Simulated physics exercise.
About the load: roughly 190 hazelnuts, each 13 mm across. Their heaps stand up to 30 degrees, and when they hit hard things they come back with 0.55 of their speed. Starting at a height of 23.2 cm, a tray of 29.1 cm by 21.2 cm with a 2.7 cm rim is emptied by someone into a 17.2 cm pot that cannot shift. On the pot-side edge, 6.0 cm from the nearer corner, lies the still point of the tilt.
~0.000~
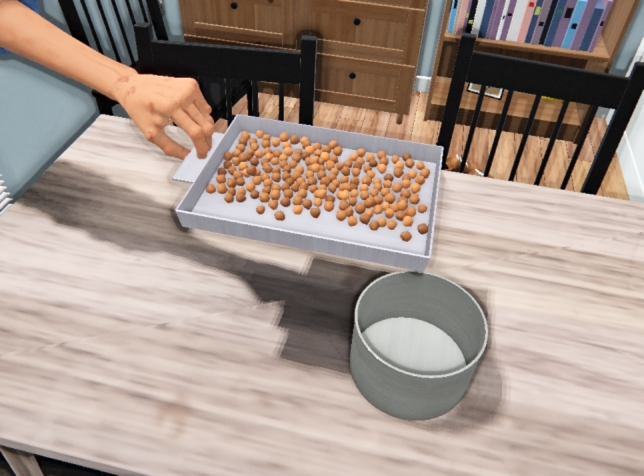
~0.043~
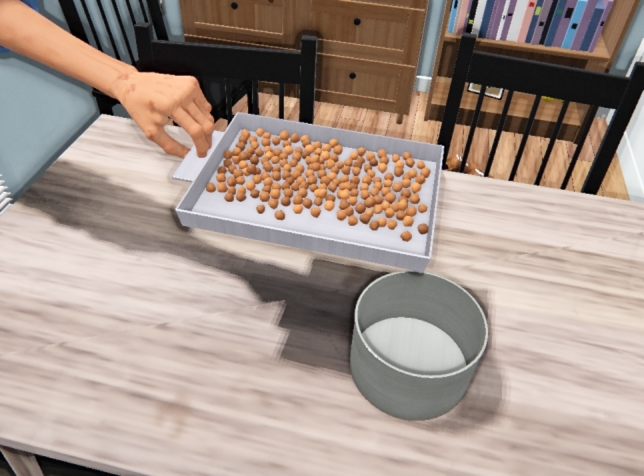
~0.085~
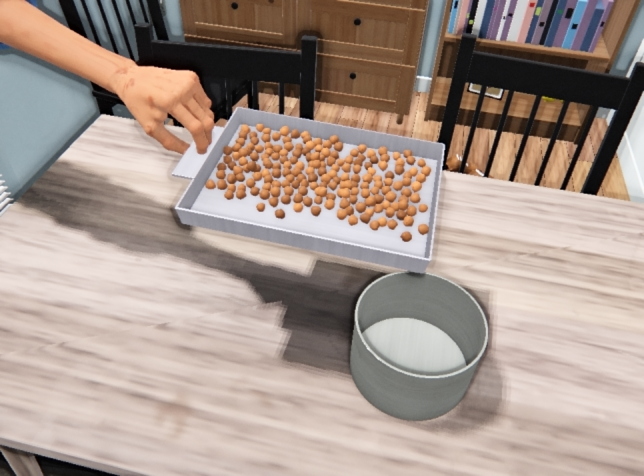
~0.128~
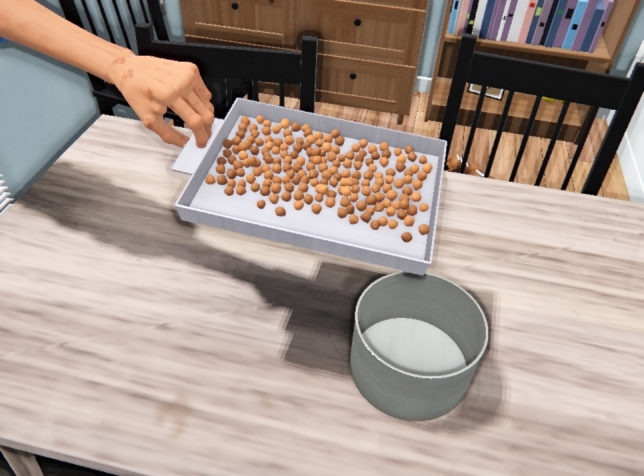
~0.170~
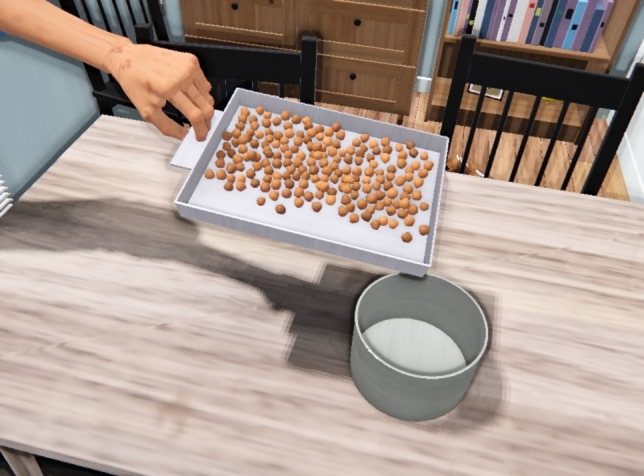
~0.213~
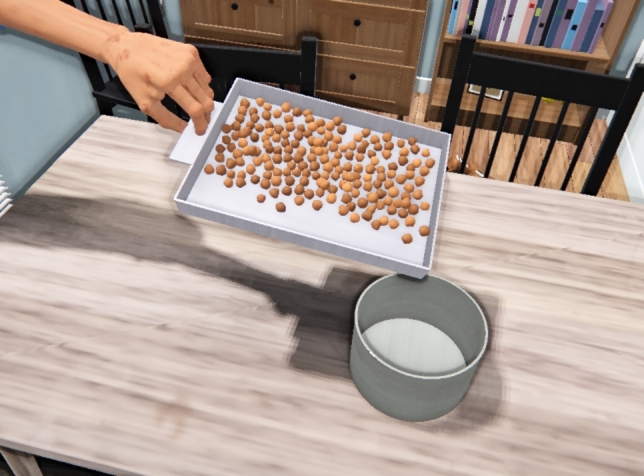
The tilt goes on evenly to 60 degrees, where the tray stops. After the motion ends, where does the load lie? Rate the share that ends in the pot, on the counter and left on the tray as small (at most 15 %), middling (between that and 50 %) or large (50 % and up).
Pot - small, counter - small, tray - large.
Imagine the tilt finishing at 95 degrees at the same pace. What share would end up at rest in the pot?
Roughly 65 %.
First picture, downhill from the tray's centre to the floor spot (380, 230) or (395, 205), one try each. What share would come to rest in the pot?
First try: About 10 percent; second try: About 0 percent.
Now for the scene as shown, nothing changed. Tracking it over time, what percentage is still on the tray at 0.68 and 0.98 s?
Around 100 first, about 100 after.
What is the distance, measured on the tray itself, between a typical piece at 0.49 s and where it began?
I'd say close to 6 centimetres.
After 0.49 s, tilt 36 degrees; the tray holds 100 %, the pot 0 %.
After 0.68 s, tilt 52 degrees; the tray holds 100 %, the pot 0 %.
Then, at 0.98 s, tilt 60 degrees; the tray holds 100 %, the pot 0 %.
In the end, at 2.1 s, pot 5 %, counter 0 %, tray 95 %.
